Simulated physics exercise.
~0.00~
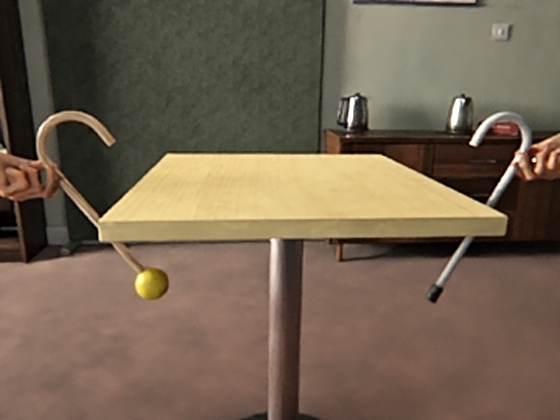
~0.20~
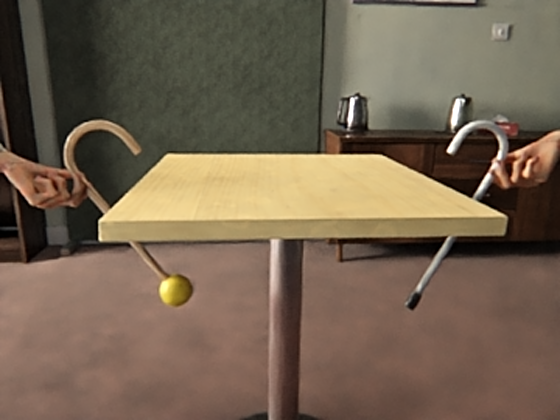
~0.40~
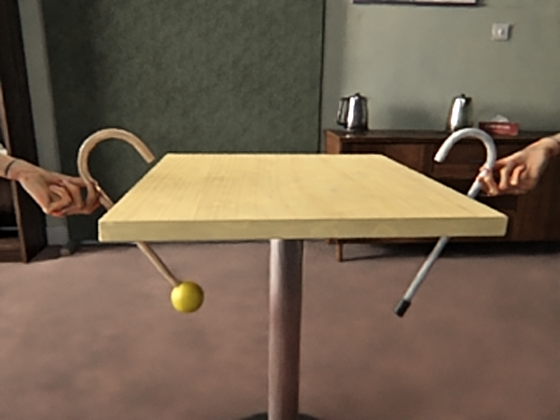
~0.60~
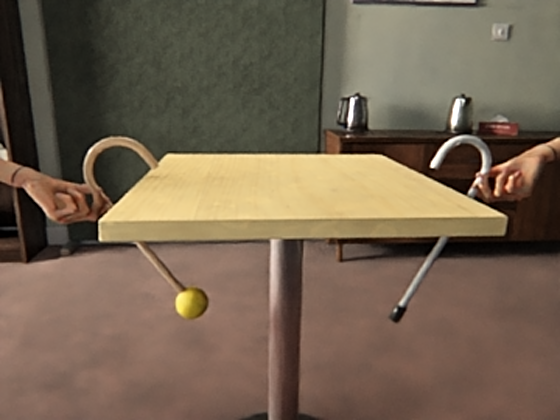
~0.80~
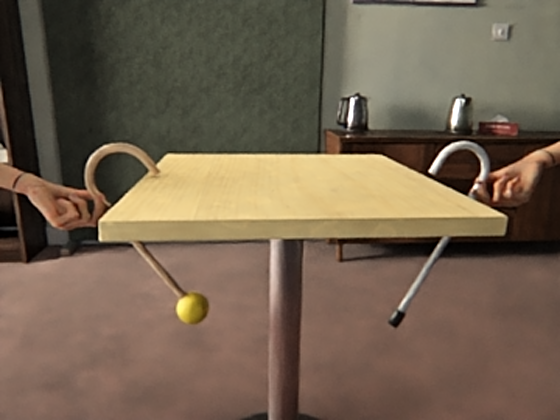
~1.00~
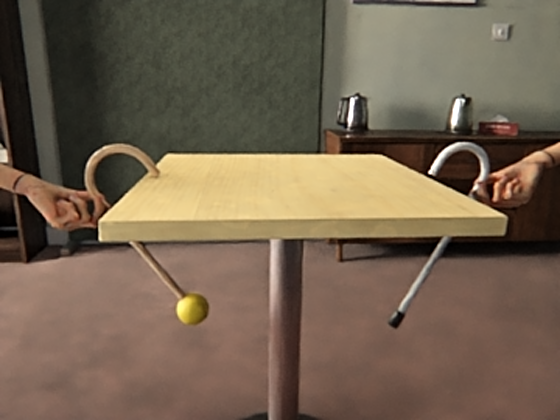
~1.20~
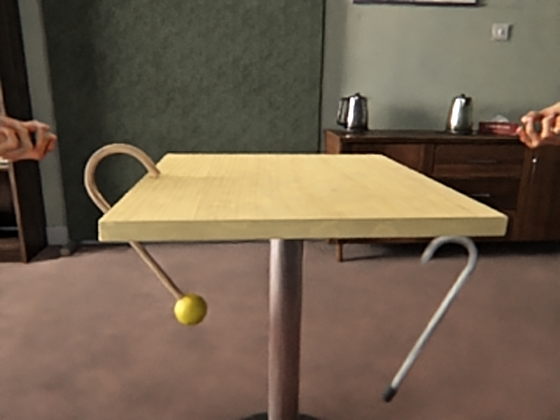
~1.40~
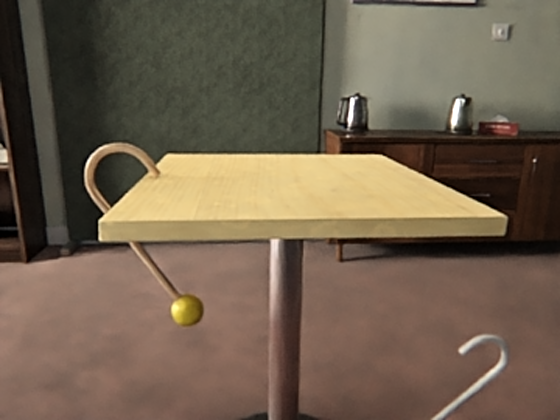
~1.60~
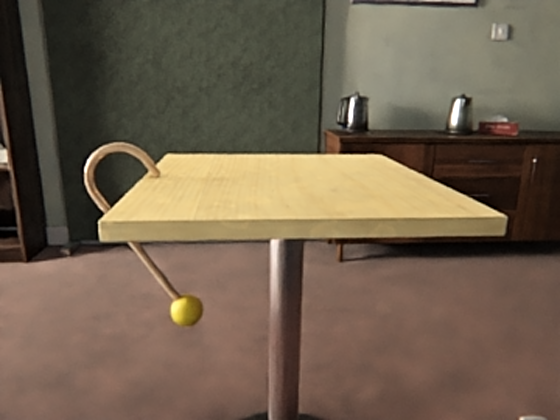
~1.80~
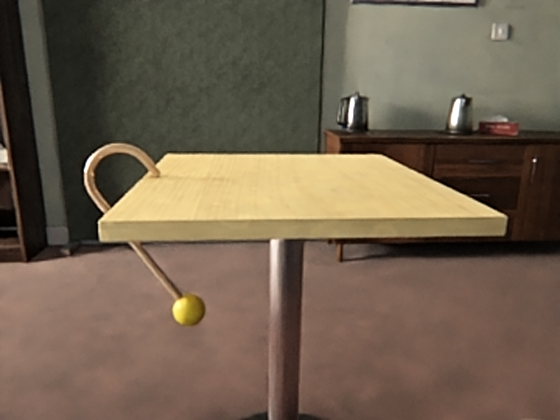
Two hands hooking curved canes on a table's edges and letting go, the white one falling, the yellow-balled one staying hooked.
